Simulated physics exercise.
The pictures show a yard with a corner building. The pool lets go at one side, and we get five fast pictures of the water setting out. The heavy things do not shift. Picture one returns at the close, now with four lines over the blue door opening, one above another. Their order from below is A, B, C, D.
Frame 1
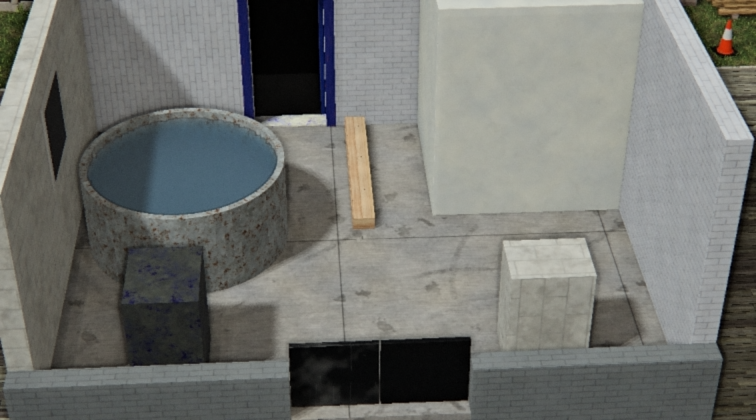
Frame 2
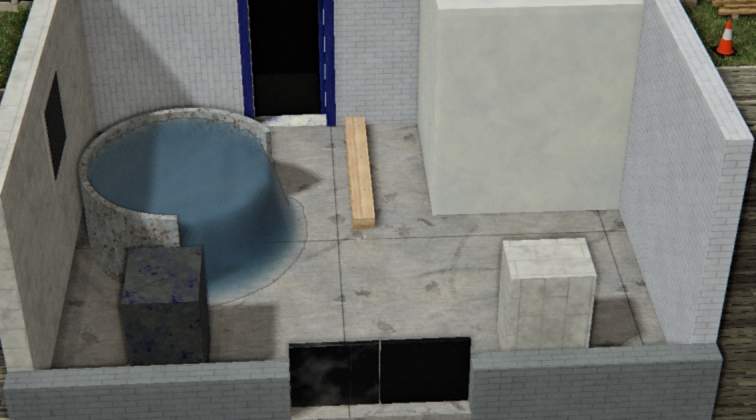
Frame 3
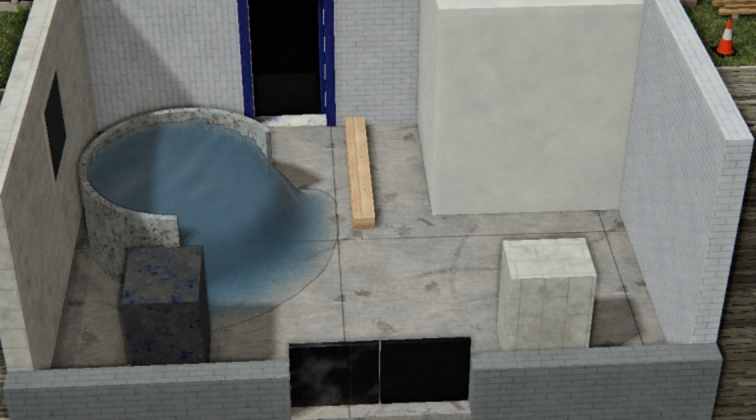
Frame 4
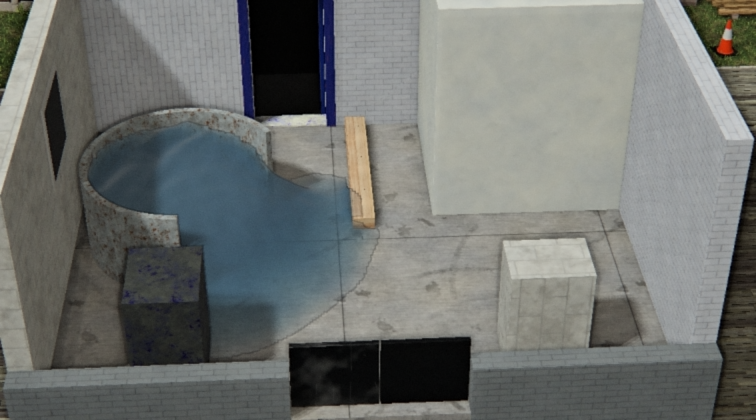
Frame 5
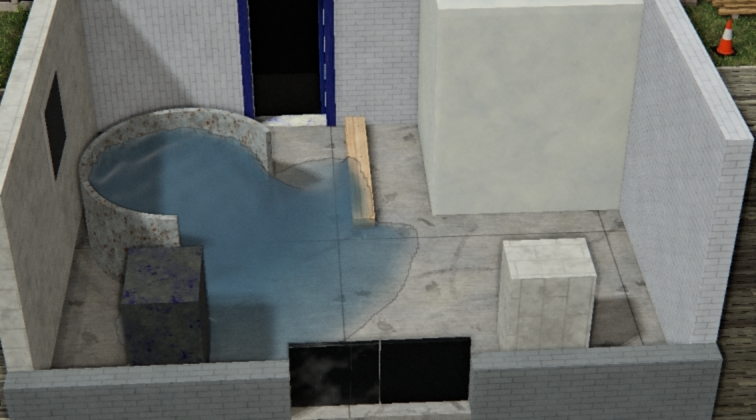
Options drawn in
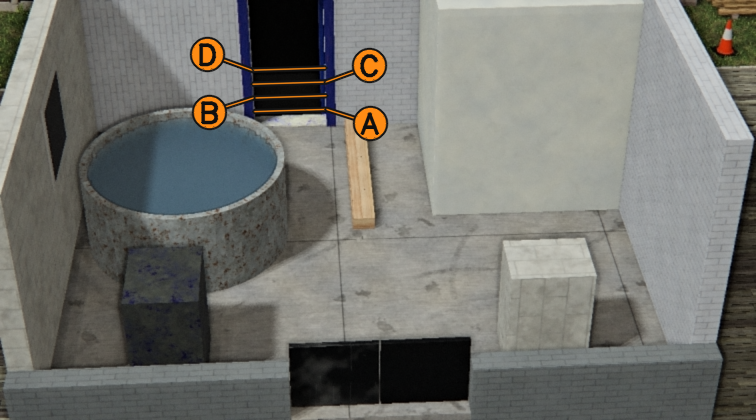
Blue water fills a round speckled stone pool at the left of a walled concrete yard, seen from a high, fixed viewpoint. A blue-framed dark doorway stands behind, with a wooden beam and large pale block to its right, a dark block and a white one nearer, and a black gate in front. The pool's near right side disappears, and water spreads rightward and forward across the floor, reaching around the beam.
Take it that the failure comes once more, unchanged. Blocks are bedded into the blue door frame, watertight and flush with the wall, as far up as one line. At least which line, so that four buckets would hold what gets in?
It is A.
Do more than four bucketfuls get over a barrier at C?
No.
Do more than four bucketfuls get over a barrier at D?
No, that is safe.
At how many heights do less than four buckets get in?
All four.
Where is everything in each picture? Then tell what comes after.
Water in the pool at rest, its middle at (183, 166); foot of the blue doorway at (291, 127); shut gate at (380, 352), in the first picture.
In the second picture, 3 % of the ground under water, visible out to (221, 296).
In the third picture, 8 % of the ground under water, visible out to (309, 192).
In the fourth picture, 15 % of the ground under water, visible out to (344, 181).
In the fifth picture, 24 % of the ground under water, visible out to (343, 161).
In orange, A at (290, 110); B at (289, 96); C at (289, 83); D at (288, 69); from the bottom up A, B, C, D.
With A, nothing gets over.
With B, nothing gets over.
With C, nothing gets over.
With D, nothing gets over.
